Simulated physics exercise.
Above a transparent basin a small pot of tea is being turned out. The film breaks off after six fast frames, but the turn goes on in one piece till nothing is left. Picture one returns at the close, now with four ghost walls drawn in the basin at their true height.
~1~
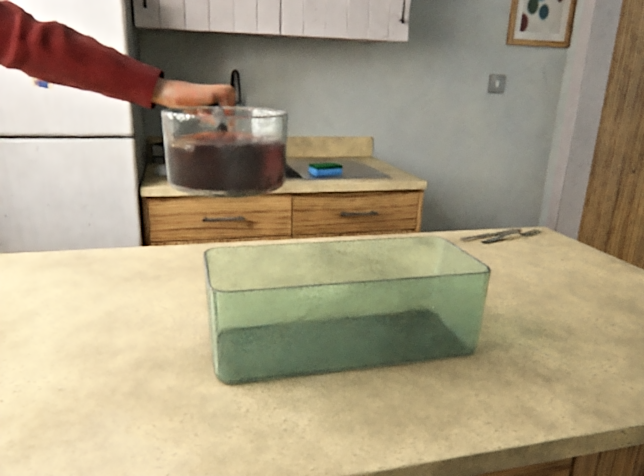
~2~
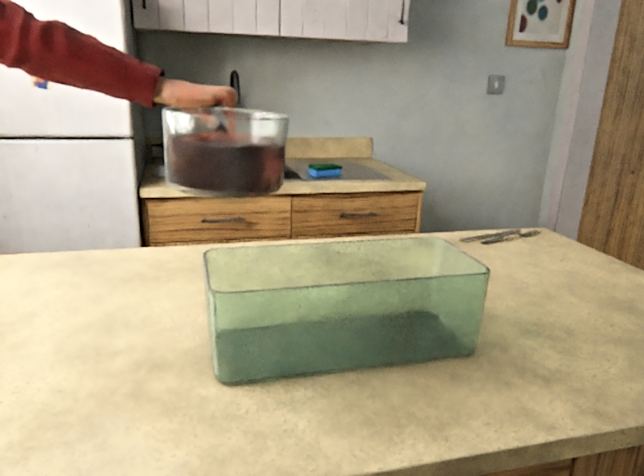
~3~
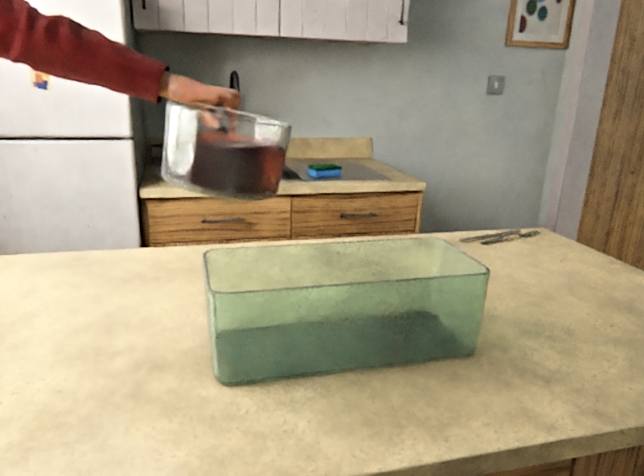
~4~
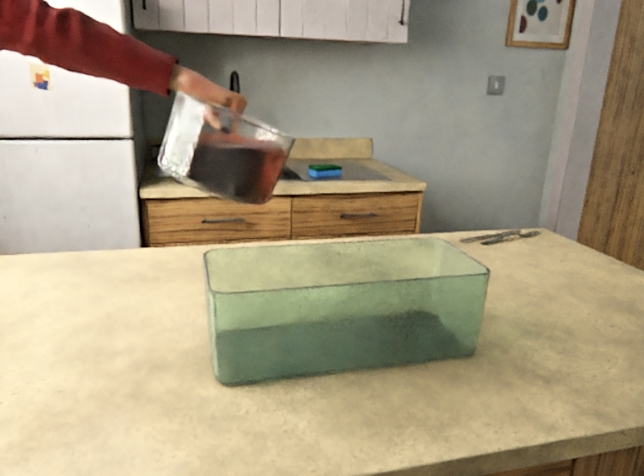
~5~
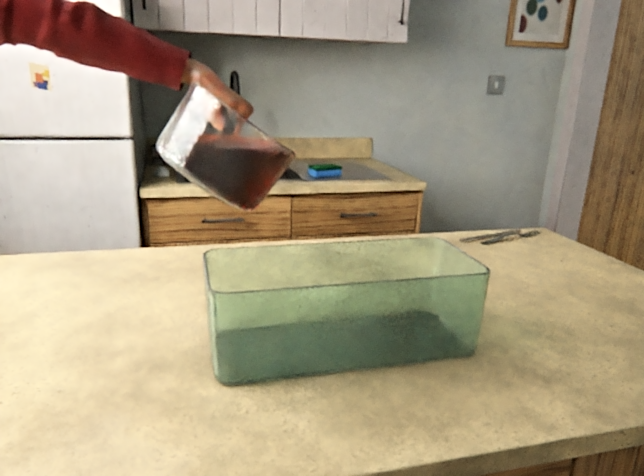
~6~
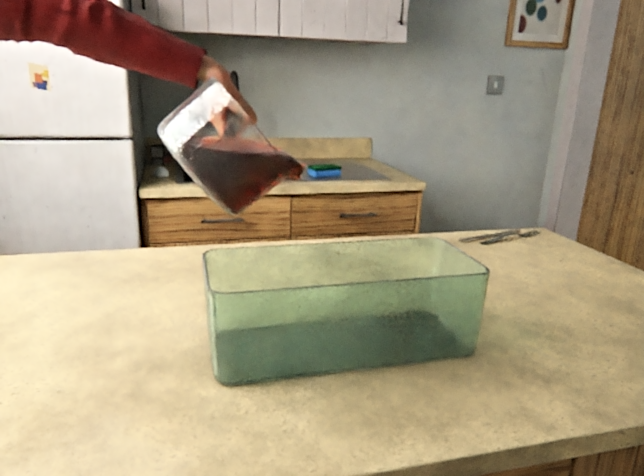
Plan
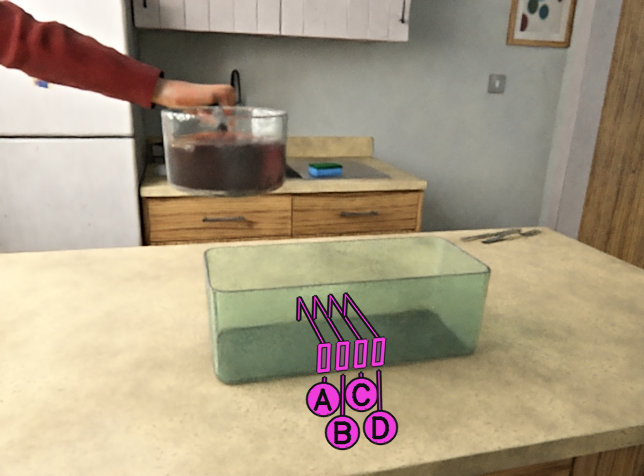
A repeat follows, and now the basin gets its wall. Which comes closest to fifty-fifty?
The best position is B.
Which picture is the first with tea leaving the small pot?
In picture 6.
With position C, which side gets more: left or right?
More ends on the left.
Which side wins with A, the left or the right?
The right one.
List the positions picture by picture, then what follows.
The first frame shows upright, lip at (284, 112); basin from (215, 380) to (474, 350); nothing has left yet.
The second frame shows tipped about 3°, lip at (285, 116); nothing has left yet.
The third frame shows tipped about 10°, lip at (288, 124); nothing has left yet.
The fourth frame shows tipped about 21°, lip at (292, 137); nothing has left yet.
The fifth frame shows tipped about 35°, lip at (292, 152); nothing has left yet.
The sixth frame shows tipped about 50°, lip at (288, 170); tea is over the lip, down to (293, 176).
On the marked copy, A at (324, 377); B at (342, 375); C at (361, 373); D at (378, 371).
If A is chosen, about 12 % ends left of the wall and 87 % right of it.
If B is chosen, about 45 % ends left of the wall and 54 % right of it.
If C is chosen, about 80 % ends left of the wall and 17 % right of it.
If D is chosen, about 88 % ends left of the wall and 9 % right of it.
